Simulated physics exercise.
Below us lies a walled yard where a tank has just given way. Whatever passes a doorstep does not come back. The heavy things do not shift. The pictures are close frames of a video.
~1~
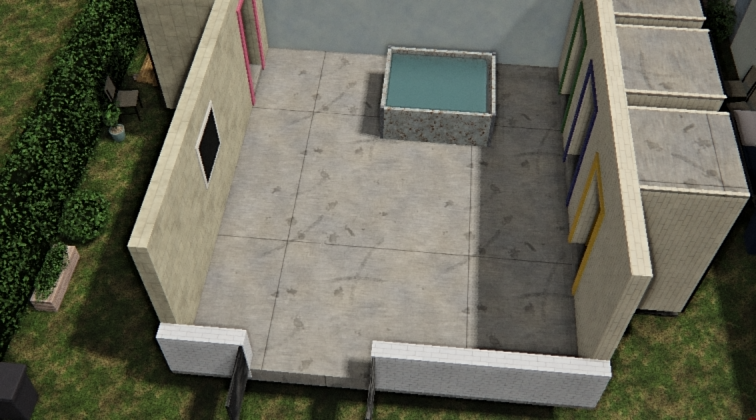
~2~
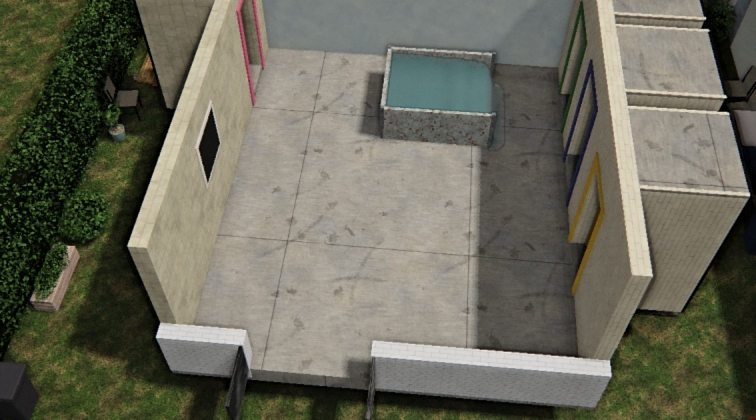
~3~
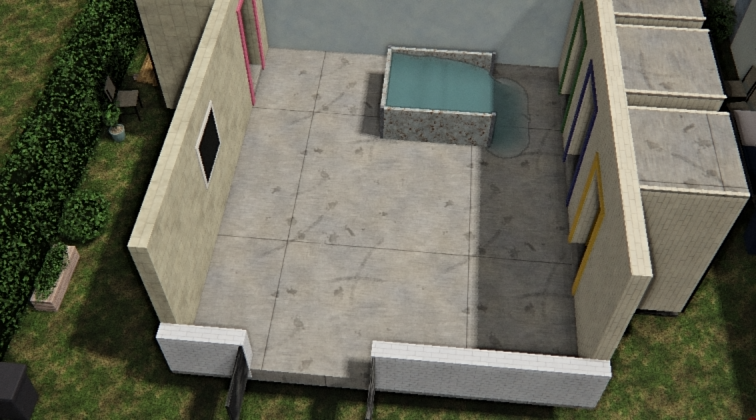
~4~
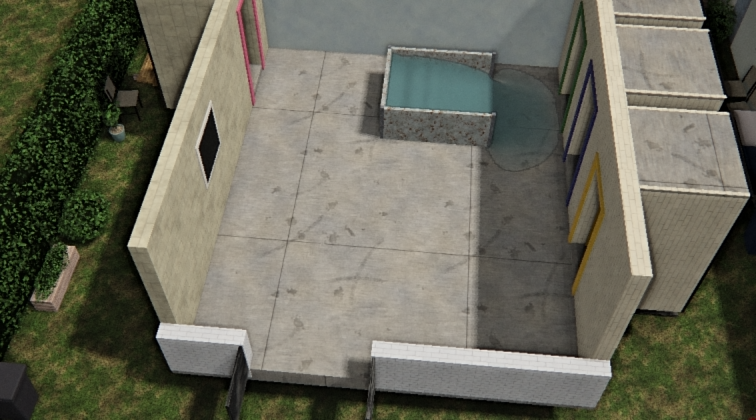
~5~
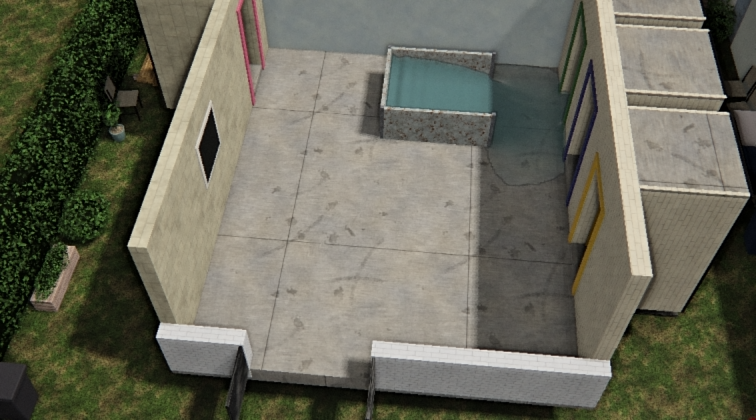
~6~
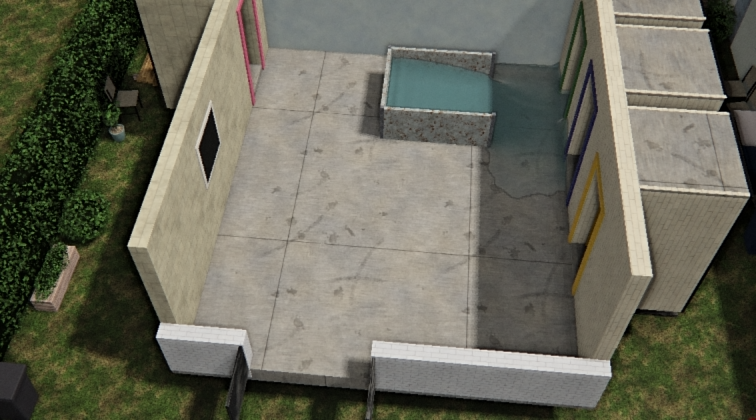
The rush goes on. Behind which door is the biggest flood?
The green door.
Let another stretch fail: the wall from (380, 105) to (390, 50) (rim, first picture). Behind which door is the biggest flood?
I say the pink door.
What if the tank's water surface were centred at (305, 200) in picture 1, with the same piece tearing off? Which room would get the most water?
The one in yellow.
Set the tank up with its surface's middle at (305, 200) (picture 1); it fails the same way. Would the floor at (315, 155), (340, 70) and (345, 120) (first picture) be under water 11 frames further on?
In turn: Free of water, not flooded, not flooded.
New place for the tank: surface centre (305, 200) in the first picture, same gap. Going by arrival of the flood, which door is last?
Last comes the one in pink.
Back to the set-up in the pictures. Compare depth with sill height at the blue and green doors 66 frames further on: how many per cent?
Near 20 and 80 in a hundred.
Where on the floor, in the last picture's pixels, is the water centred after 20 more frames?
I would point to (493, 162).
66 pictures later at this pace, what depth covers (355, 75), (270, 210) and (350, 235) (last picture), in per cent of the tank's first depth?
About 2, 4 and 6 per cent.
A moment on, water covers 10 % of the floor; yellow door wet at the sill, nothing in, blue door wet at the sill, nothing in, green door a lot in, pink door not reached.
Next, water covers 25 % of the floor; yellow door wet at the sill, nothing in, blue door a trickle in, green door a lot in, pink door not reached.
Then, water covers 40 % of the floor; yellow door a trickle in, blue door a trickle in, green door a lot in, pink door not reached.
Later, water covers 60 % of the floor; yellow door a trickle in, blue door a trickle in, green door a lot in, pink door wet at the sill, nothing in.
In the end, water covers 85 % of the floor; yellow door a trickle in, blue door a trickle in, green door a lot in, pink door wet at the sill, nothing in; the green door has let in the most.
